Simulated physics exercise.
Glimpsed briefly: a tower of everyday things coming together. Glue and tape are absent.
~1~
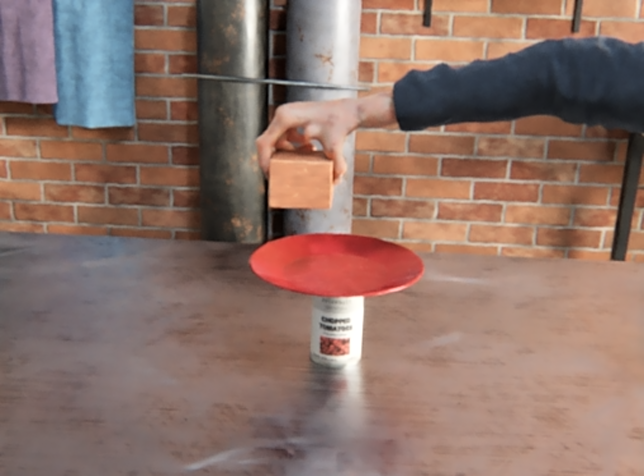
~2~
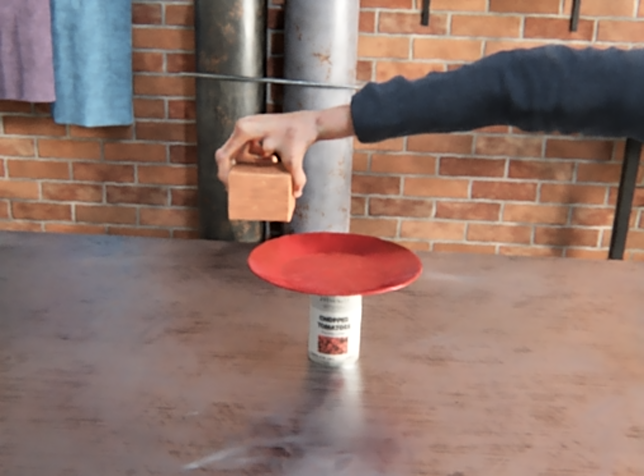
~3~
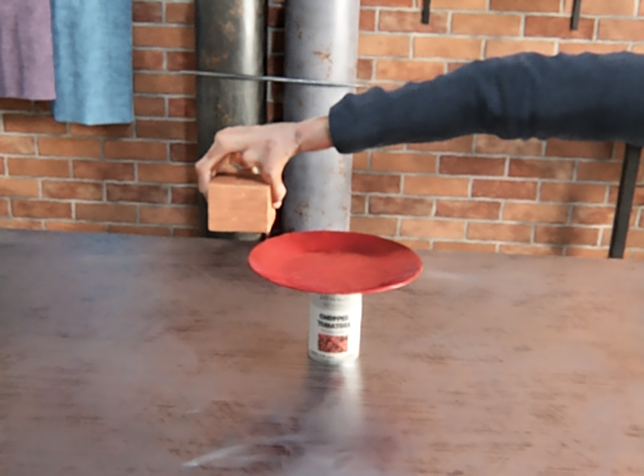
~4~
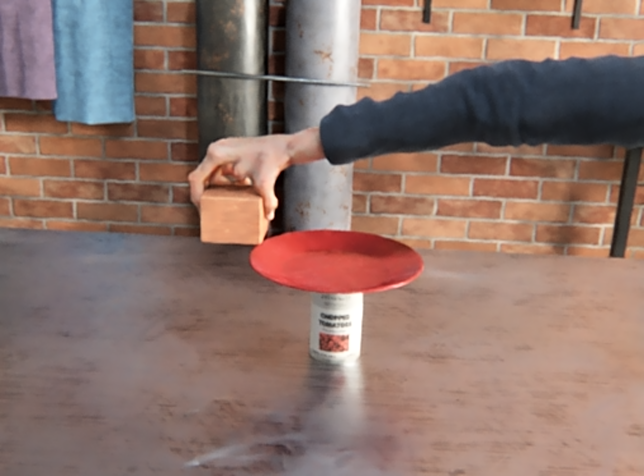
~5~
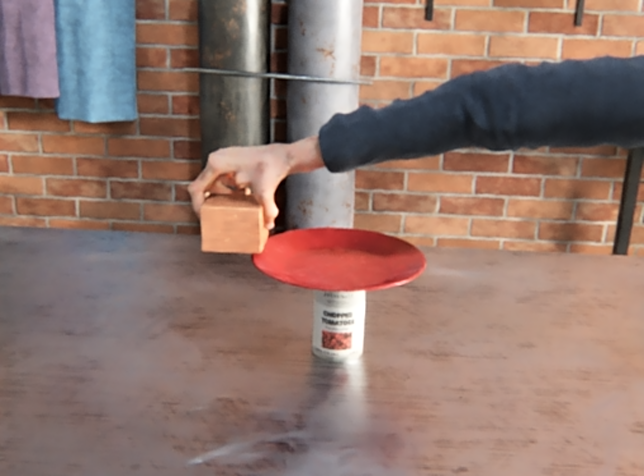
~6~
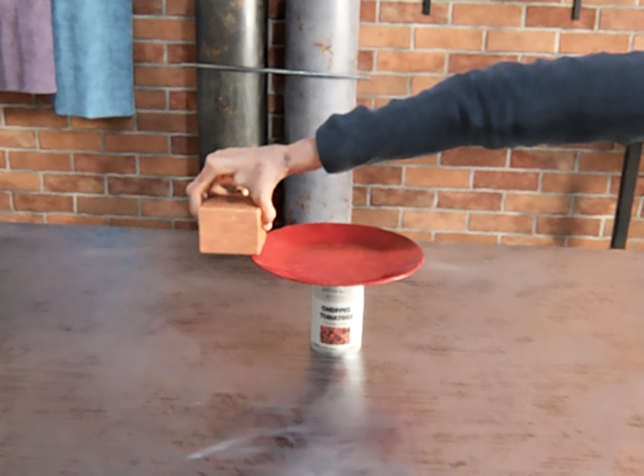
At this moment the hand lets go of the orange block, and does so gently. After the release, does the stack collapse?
The pile cannot bear the load.
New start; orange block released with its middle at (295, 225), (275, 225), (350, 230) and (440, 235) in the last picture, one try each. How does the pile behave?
In the first case it stays up; in the second case it stays up; in the third case it keeps its balance; in the fourth case it loses its balance.
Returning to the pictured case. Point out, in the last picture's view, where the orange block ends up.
End spot: Near (216, 313).
Then, 0.36 s on from there, orange block now fallen.
Then, 0.72 s on from there, nothing new.
In the end, fallen, orange block; the other 2 unmoved. At the end, from the last picture's camera, orange block near (216, 313). The pile loses its balance.
